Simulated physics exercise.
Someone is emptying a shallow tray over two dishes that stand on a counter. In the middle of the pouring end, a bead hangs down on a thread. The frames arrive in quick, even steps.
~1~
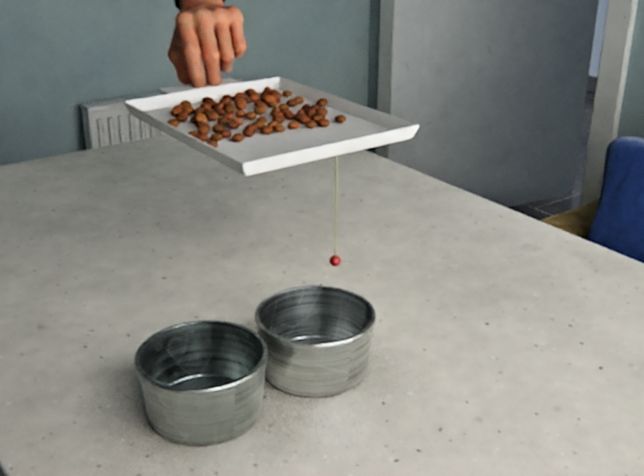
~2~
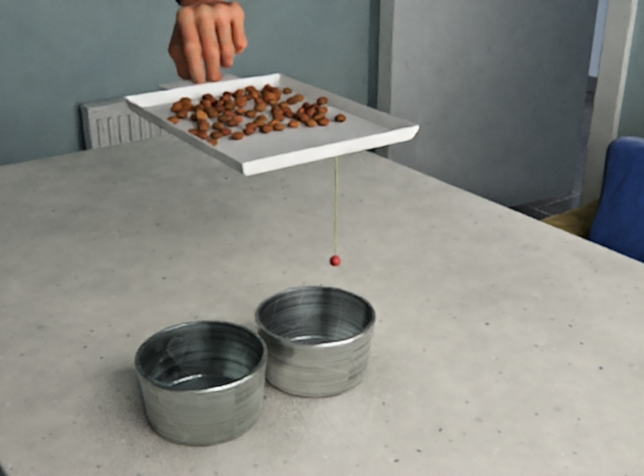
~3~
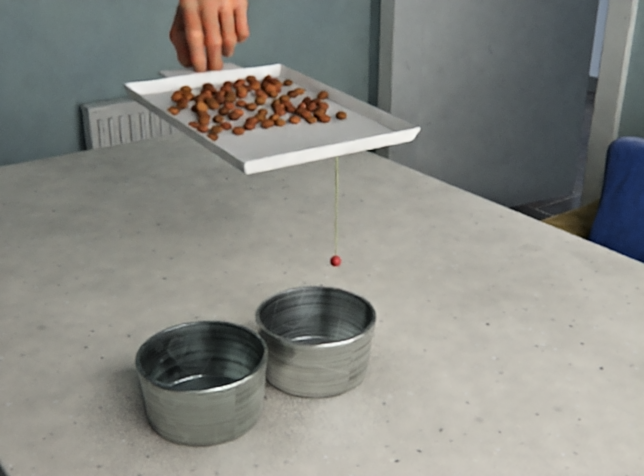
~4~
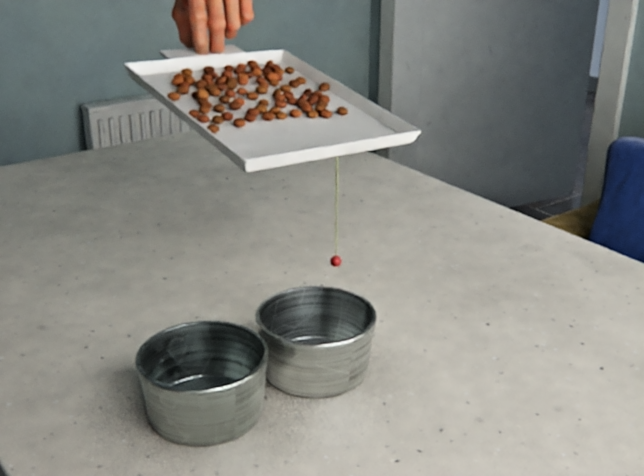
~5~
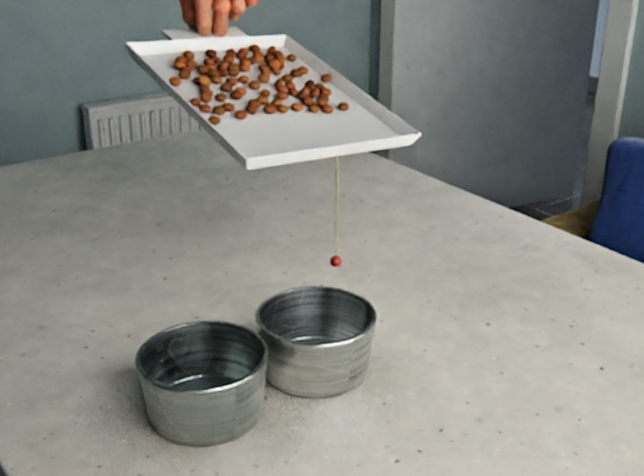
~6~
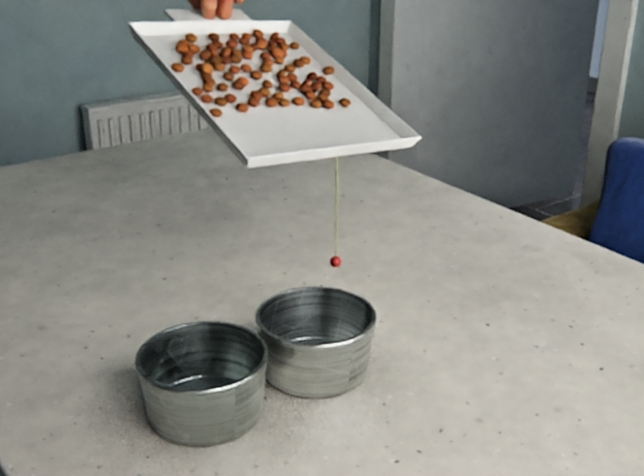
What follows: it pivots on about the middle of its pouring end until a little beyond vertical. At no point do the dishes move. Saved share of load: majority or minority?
Minority.
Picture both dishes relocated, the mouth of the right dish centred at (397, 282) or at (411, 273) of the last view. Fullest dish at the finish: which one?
Try 1: The rightmost dish; try 2: The rightmost dish.
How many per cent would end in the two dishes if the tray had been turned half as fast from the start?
Near 10 in a hundred.
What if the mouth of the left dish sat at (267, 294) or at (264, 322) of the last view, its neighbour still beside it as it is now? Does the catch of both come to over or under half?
With the first shift the pair saves less than a half; with the second, less than a half.
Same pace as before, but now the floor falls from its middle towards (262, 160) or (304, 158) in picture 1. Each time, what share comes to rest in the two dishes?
Shares: 50 %, then 70 %.
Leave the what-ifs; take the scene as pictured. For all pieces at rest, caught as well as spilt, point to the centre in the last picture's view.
The centre comes to rest near (463, 334).
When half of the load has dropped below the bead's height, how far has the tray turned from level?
Near 75 degrees.
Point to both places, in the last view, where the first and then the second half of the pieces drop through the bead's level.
At (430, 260) for the first part, then at (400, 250) for the others.
Soon, tray tipped steeply; about two thirds on the tray; about a third in the air.
A while on, tray tipped past a quarter turn; a stray few on the tray; a stray few in the right dish; nearly all outside both; a small part in the air.
Towards the end, tray tipped past a quarter turn; a small part in the right dish; nearly all outside both.
Finally, tray tipped past a quarter turn; none in the left dish; a small part in the right dish; nearly all outside both.
